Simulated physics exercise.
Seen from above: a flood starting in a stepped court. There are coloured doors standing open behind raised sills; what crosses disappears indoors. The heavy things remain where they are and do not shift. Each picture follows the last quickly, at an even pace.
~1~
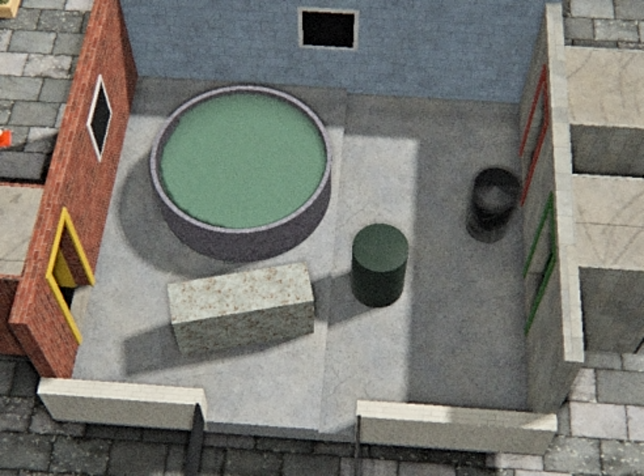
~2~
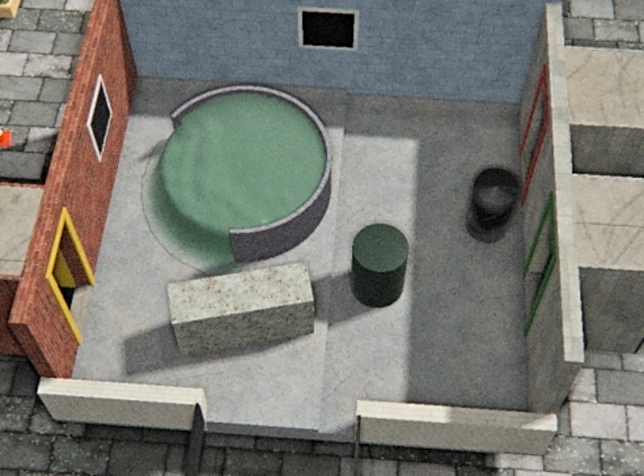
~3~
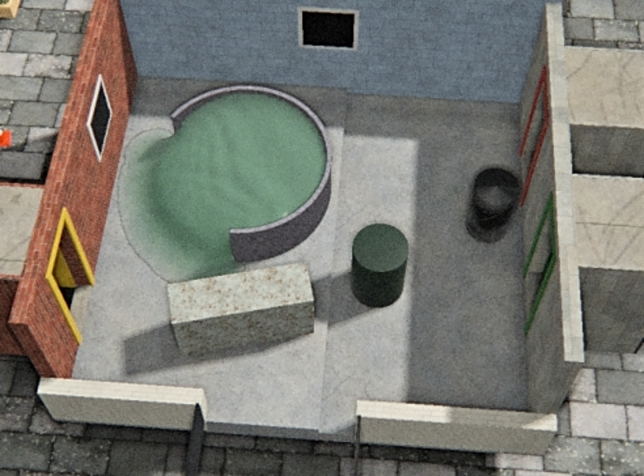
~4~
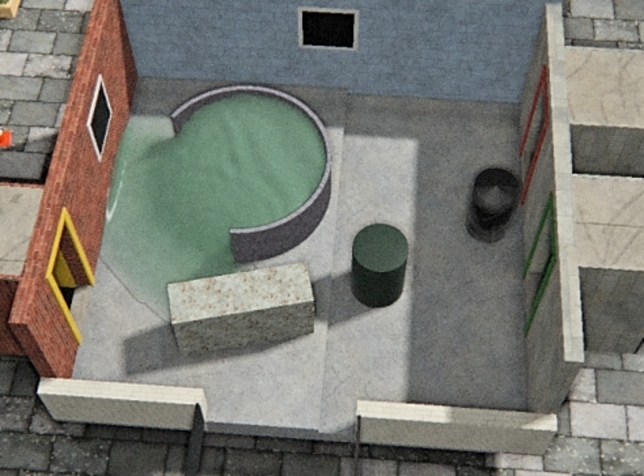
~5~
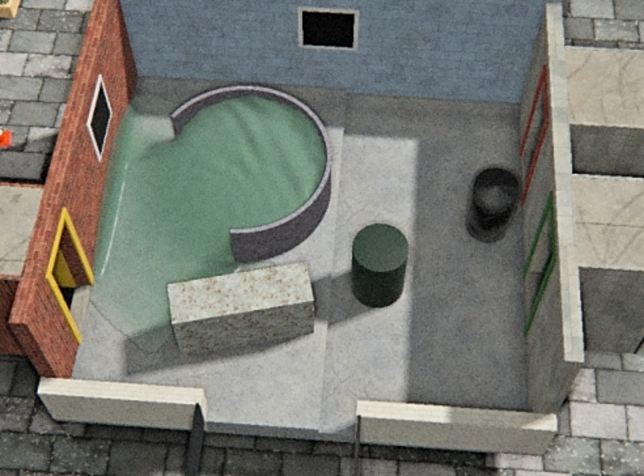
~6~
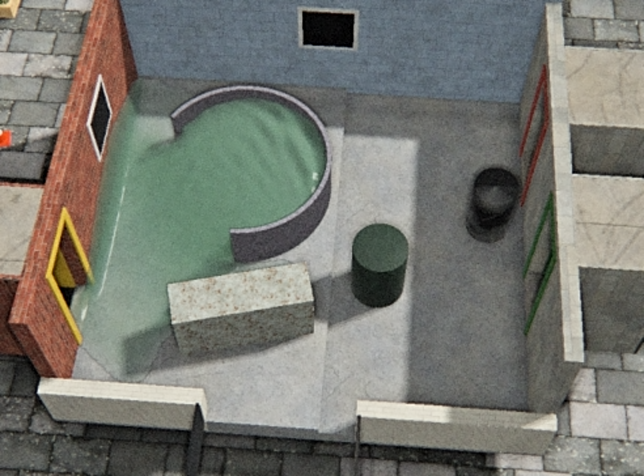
Green water pours from the broken round pool and spreads left along the brick wall.
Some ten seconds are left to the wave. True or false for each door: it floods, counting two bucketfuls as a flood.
Yellow door - true; red door - false; green door - false.
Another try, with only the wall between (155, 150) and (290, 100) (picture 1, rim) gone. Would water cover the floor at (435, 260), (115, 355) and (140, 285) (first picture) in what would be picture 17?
Going through them, the first would be still bare, the next submerged and the last submerged.
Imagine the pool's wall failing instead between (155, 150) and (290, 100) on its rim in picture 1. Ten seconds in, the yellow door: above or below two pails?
Then: Yellow floods.
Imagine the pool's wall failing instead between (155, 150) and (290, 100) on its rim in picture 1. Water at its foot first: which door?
The yellow one, I'd guess.
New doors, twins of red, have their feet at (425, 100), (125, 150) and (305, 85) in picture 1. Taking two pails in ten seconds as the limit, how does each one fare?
Result per door, in the listed order - below the line, above the line, below the line.
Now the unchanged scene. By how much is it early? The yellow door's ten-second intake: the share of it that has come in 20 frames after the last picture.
Estimated share: About 50 %.
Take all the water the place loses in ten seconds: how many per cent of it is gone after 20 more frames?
Close to 40 per cent.
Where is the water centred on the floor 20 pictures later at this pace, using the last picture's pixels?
Point: (216, 244).
A moment on, water covers 30 % of the floor; the yellow door over two buckets in, the red door not reached, the green door not reached.
Next, water covers 45 % of the floor; the yellow door far over two buckets in, the red door not reached, the green door not reached.
Then, water covers 85 % of the floor; the yellow door far over two buckets in, the red door not reached, the green door wet at the sill, nothing in.
Later, water covers 95 % of the floor; the yellow door far over two buckets in, the red door wet at the sill, nothing in, the green door wet at the sill, nothing in.
In the end, water covers 100 % of the floor; the yellow door far over two buckets in, the red door wet at the sill, nothing in, the green door wet at the sill, nothing in.
